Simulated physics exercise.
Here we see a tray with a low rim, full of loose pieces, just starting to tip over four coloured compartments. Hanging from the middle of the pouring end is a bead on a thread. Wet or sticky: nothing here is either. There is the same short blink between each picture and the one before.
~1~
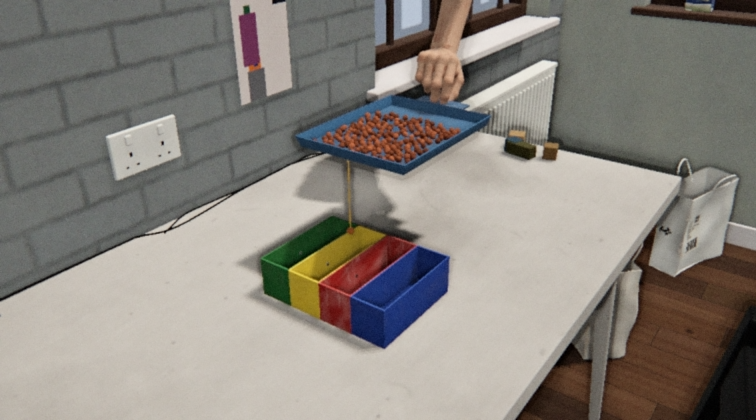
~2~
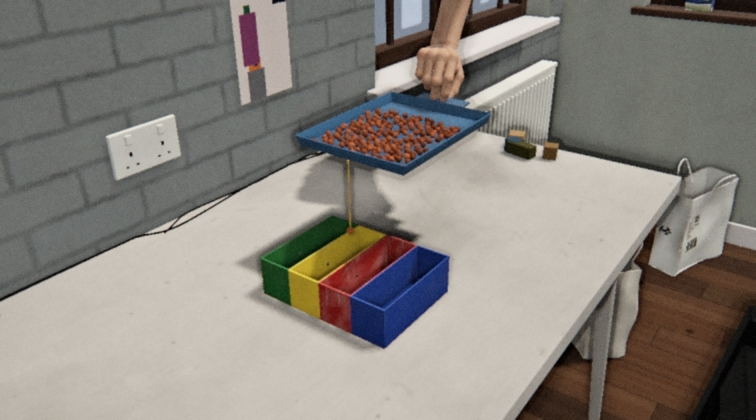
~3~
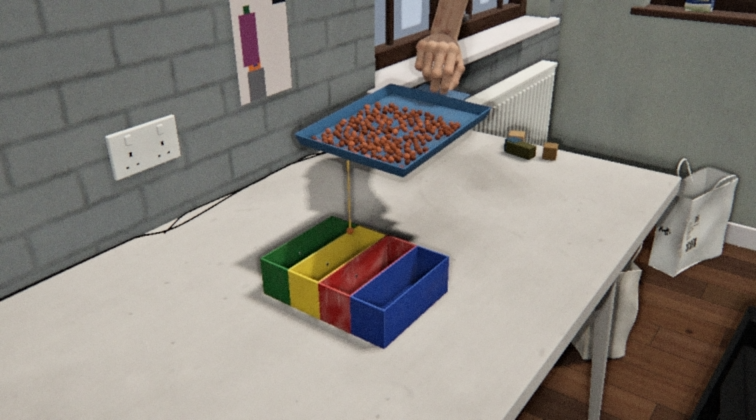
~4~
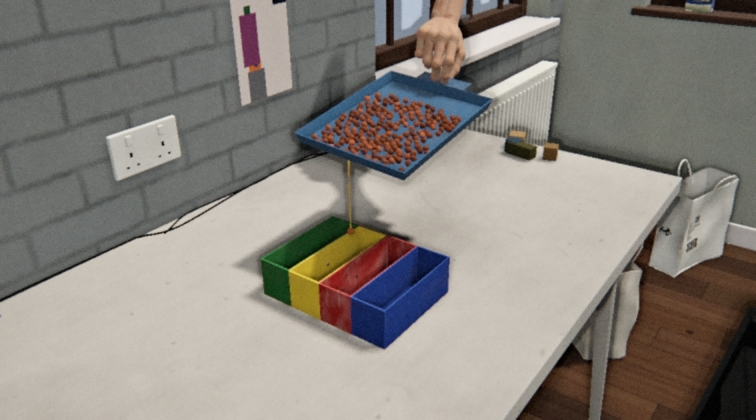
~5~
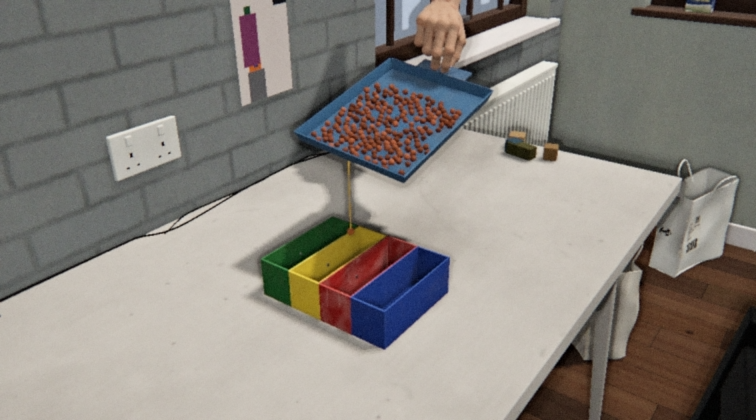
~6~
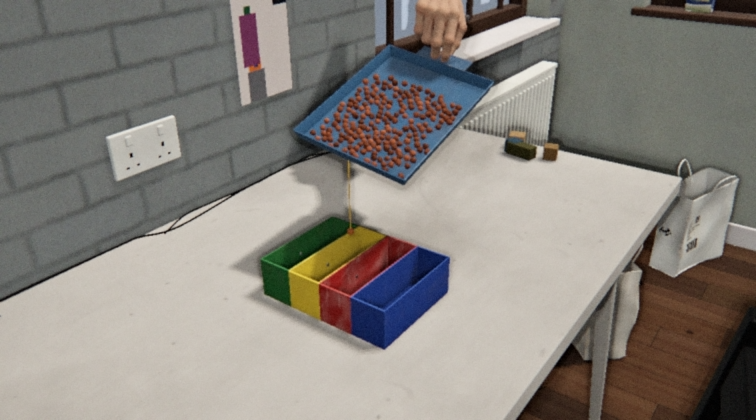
Blue tray of small reddish-brown pieces tilting steadily as a hand raises its far end above green, yellow, red and blue compartments.
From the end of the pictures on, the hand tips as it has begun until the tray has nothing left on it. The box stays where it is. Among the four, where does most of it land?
Mostly in the red cell.
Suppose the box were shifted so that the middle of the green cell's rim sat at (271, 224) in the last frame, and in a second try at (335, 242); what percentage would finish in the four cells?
You'd get about 30 per cent first and about 100 per cent second.
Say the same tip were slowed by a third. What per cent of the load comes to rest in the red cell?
It would be around 40 per cent.
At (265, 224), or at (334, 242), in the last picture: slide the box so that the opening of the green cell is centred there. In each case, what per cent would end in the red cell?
Approximately 0 percent, followed by approximately 60 percent.
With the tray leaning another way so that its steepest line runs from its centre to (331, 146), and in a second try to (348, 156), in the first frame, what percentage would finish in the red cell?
That comes to 0 per cent the first time and 10 per cent the second.
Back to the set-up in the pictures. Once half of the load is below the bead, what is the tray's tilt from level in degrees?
That happens at close to 115 degrees.
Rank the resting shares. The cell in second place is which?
Second place goes to that blue cell.
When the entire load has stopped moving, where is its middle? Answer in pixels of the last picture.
Resting centre, last picture - approx. (374, 295).
Just after the last frame, tray tipped steeply; almost all on the tray; just a few falling or outside the box.
A moment on, tray tipped past a quarter turn; roughly a third on the tray; about a tenth in the red cell; about a tenth in the blue cell; just a few in the yellow cell; roughly half falling or outside the box.
Further on, tray tipped past a quarter turn; roughly half in the red cell; roughly a quarter in the blue cell; about a tenth in the yellow cell; just a few in the green cell; just a few falling or outside the box.
When it is over, tray tipped past a quarter turn; roughly half in the red cell; roughly a quarter in the blue cell; about a tenth in the yellow cell; just a few in the green cell; just a few outside the box.
